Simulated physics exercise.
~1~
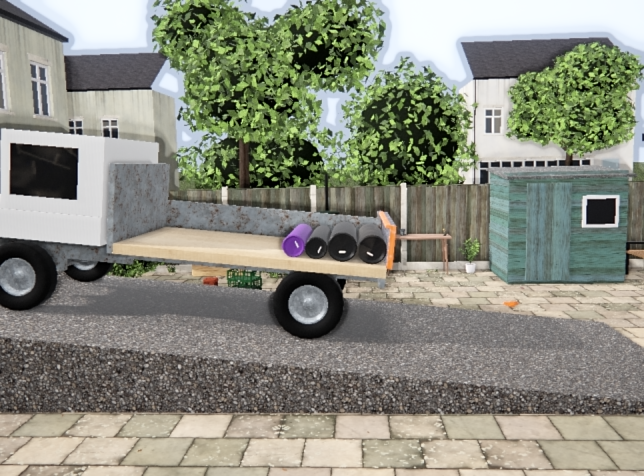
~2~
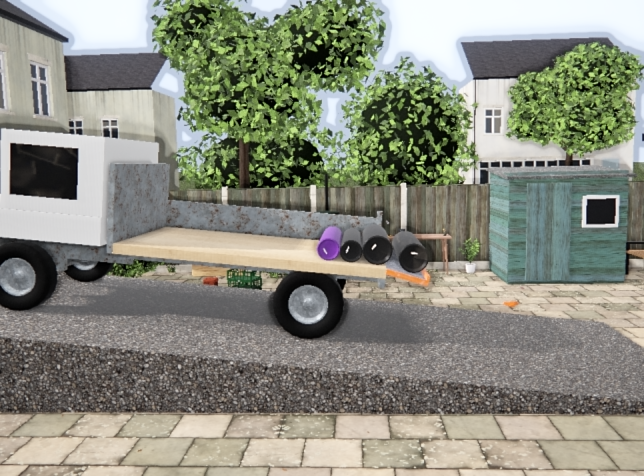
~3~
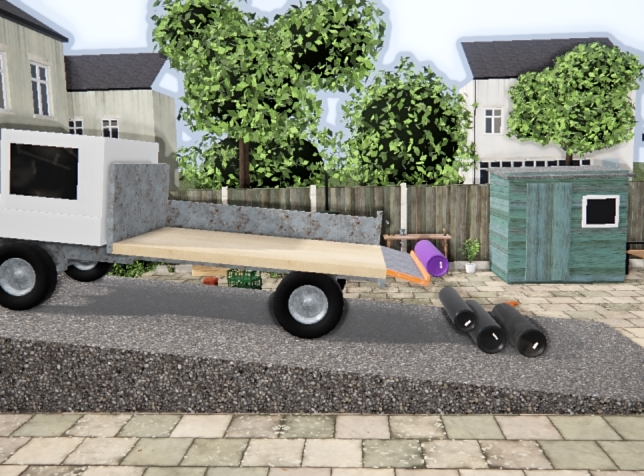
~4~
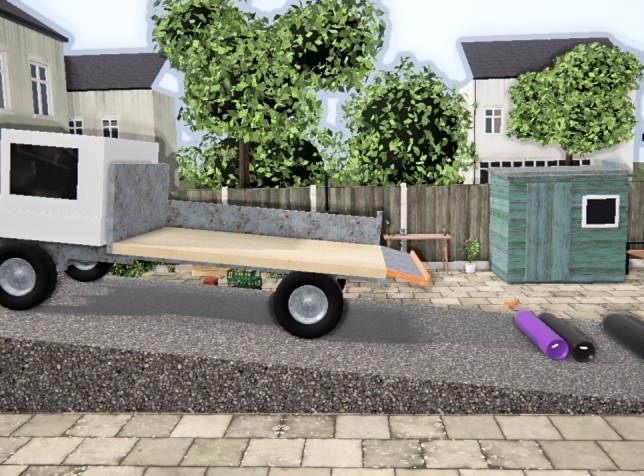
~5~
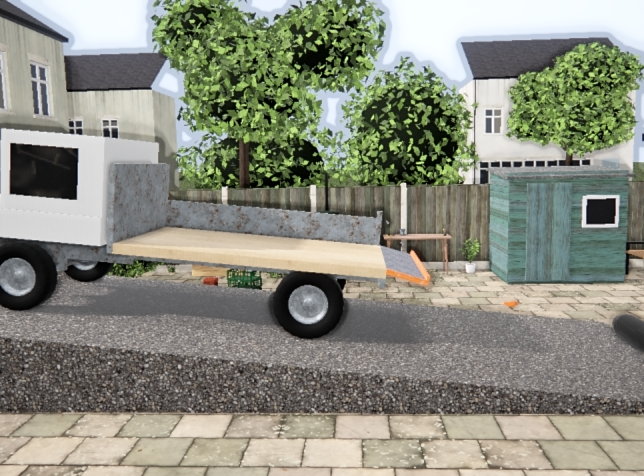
On a sloping road beside a wooden fence and a green shed, the tailgate of a flatbed truck swings down, and one purple and three black cylinders roll right, drop off the back and travel down the slope until the purple one is out of view and the bed is empty.
